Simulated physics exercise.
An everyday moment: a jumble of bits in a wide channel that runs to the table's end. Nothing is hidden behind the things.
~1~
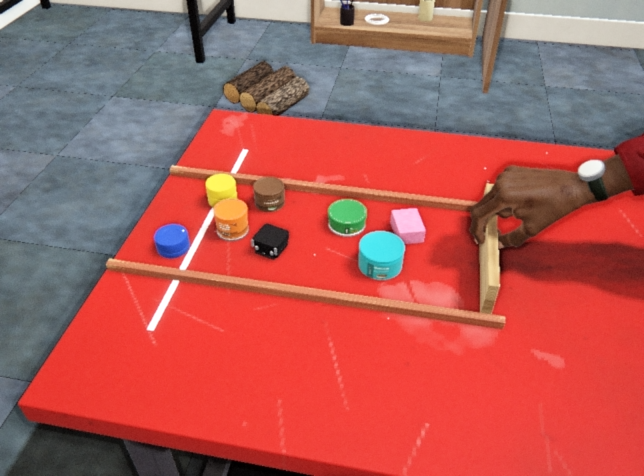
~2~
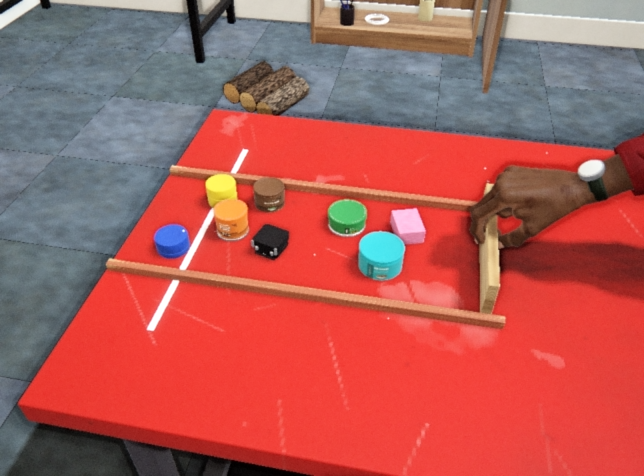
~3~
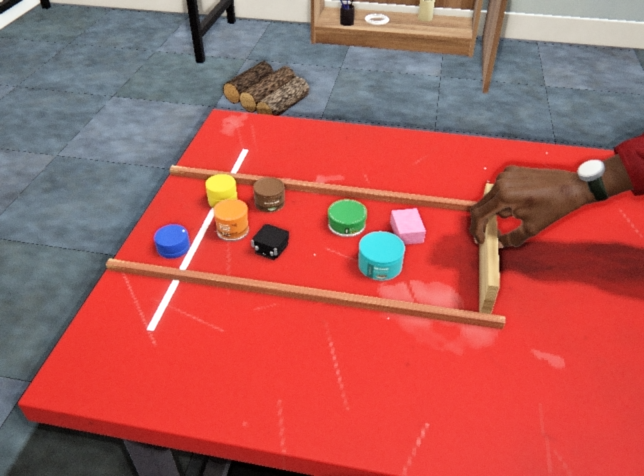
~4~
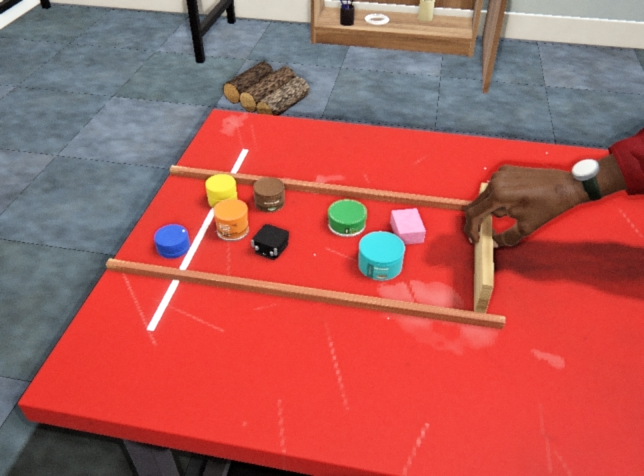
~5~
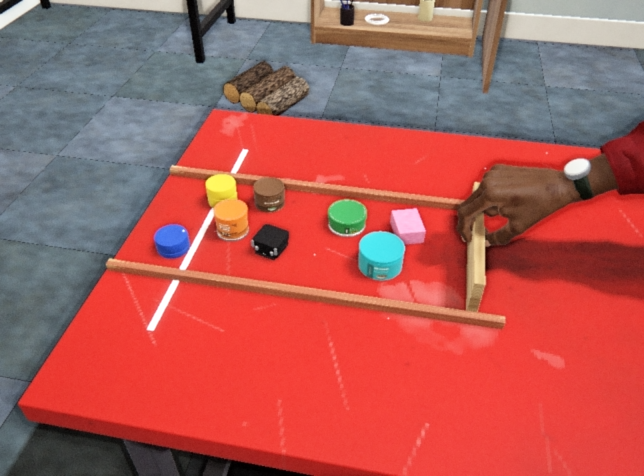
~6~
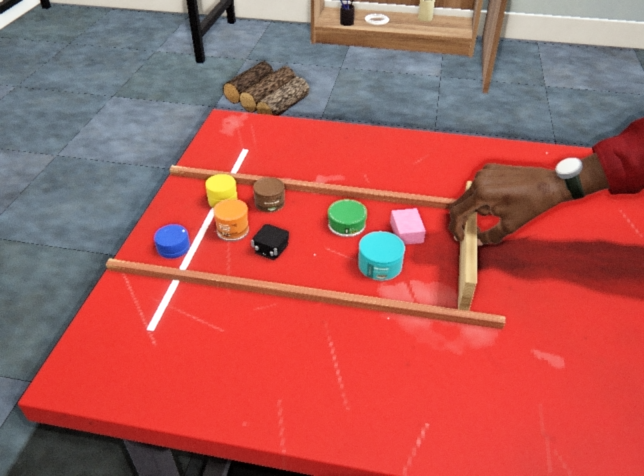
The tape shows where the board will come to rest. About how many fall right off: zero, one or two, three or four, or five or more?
The number that fall off is one or two.
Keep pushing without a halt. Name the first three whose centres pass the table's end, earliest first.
Earliest first: The blue lid, the yellow lid, the black case.
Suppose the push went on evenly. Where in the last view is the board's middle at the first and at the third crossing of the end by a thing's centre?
At (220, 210) for the first, at (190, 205) for the third.
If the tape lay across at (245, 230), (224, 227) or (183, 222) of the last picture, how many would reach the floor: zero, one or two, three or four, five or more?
For each place: No fall at all; none at all; 3 or 4.
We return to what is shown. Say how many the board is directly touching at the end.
The number is 2.
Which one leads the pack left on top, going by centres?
It is the yellow lid.
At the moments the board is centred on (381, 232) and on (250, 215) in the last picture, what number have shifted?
At the one place 3, at the other 8.
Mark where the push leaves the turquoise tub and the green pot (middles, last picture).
About (169, 242), and the other about (172, 200).
Early on, none off yet; blue lid at rest near (172, 242); yellow lid at rest near (222, 192); orange tin at rest near (232, 220).
Finally, the number that fall off is one or two; lost, blue lid.
